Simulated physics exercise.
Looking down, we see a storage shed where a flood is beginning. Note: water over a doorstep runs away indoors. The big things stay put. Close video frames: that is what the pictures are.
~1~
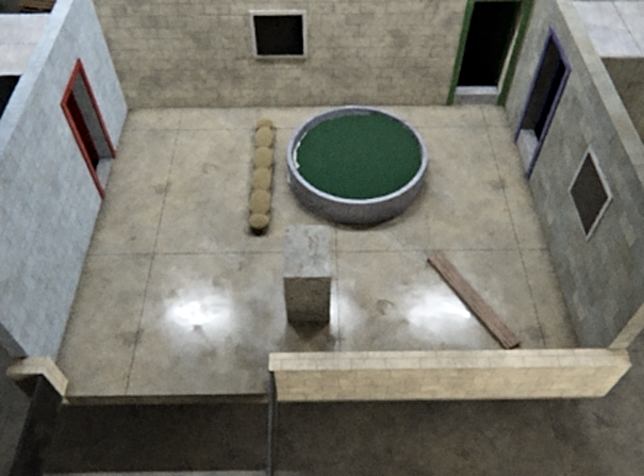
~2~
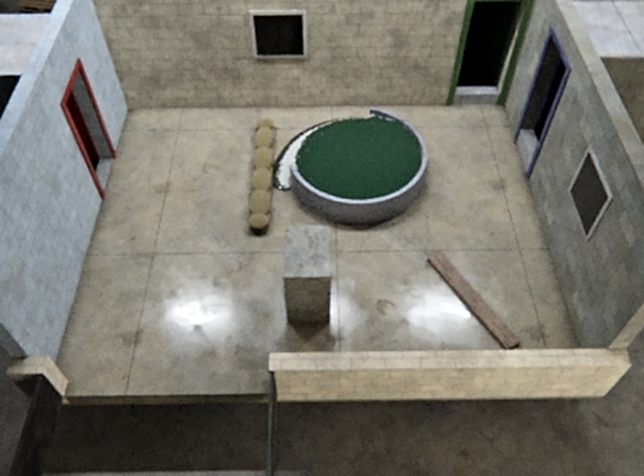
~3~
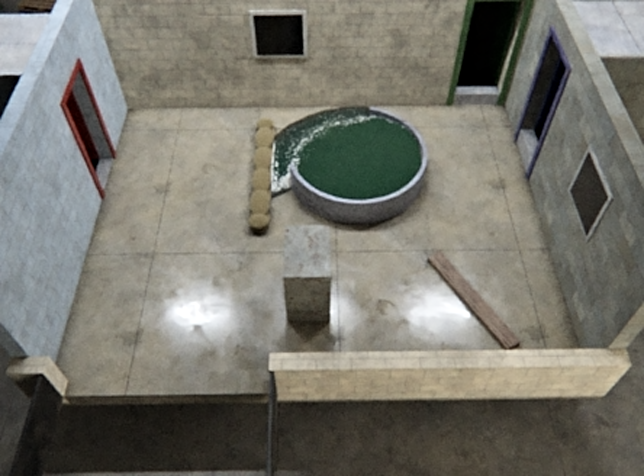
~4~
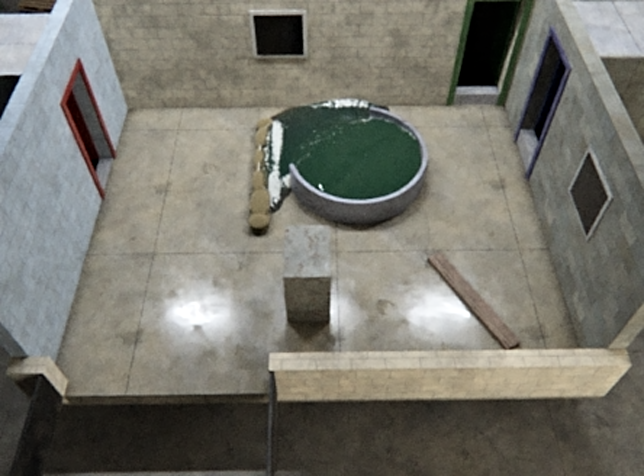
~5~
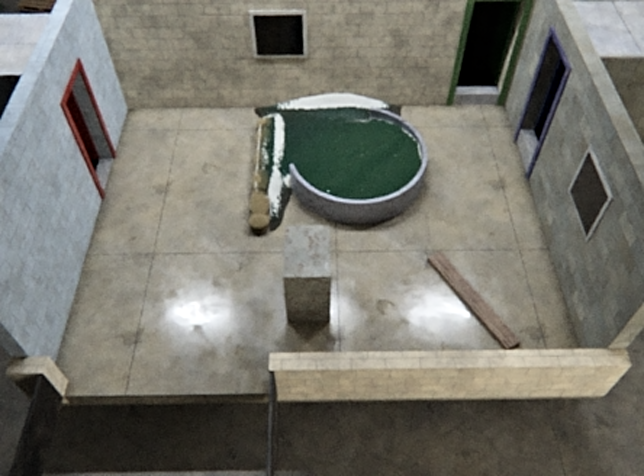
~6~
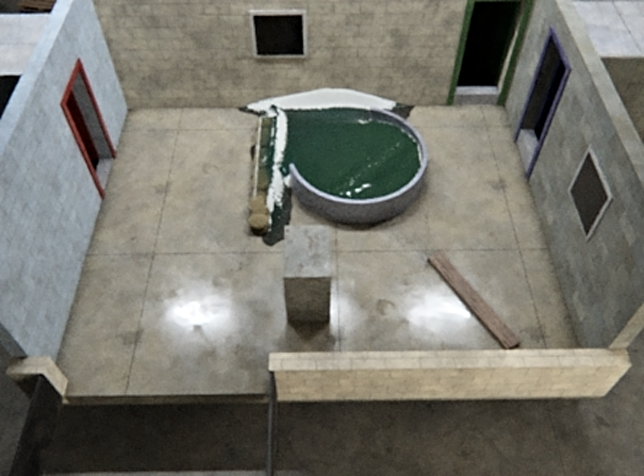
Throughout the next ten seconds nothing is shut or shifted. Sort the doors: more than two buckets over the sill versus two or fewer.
Sorted by door: Red door - more than two; green door - two or fewer; blue door - two or fewer.
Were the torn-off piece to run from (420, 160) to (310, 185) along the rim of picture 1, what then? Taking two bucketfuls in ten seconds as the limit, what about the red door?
Well, the red door simply comes up short.
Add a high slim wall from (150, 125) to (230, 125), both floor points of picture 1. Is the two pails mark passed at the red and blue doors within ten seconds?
Note: Red sub-threshold; blue sub-threshold.
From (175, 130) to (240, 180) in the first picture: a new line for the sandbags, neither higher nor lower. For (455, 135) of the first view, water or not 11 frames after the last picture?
Answer: Swamped.
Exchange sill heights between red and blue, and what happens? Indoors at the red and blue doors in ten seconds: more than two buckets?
One by one: The red door stays within the limit; the blue door exceeds the limit.
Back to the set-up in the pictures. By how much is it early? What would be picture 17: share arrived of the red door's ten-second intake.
It should be near 0 percent of the ten-second total.
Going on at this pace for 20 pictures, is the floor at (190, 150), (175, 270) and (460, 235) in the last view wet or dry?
Point by point: Inundated, not yet wet, not yet wet.
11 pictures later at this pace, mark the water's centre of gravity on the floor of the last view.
The water's middle lies around (313, 150).
A moment on, water covers 20 % of the floor; the red door not reached, the green door not reached, the blue door not reached.
Next, water covers 30 % of the floor; the red door not reached, the green door wet at the sill, nothing in, the blue door not reached.
Then, water covers 45 % of the floor; the red door under two buckets in, the green door wet at the sill, nothing in, the blue door wet at the sill, nothing in.
Later, water covers 75 % of the floor; the red door over two buckets in, the green door wet at the sill, nothing in, the blue door wet at the sill, nothing in.
In the end, water covers 90 % of the floor; the red door over two buckets in, the green door wet at the sill, nothing in, the blue door wet at the sill, nothing in.
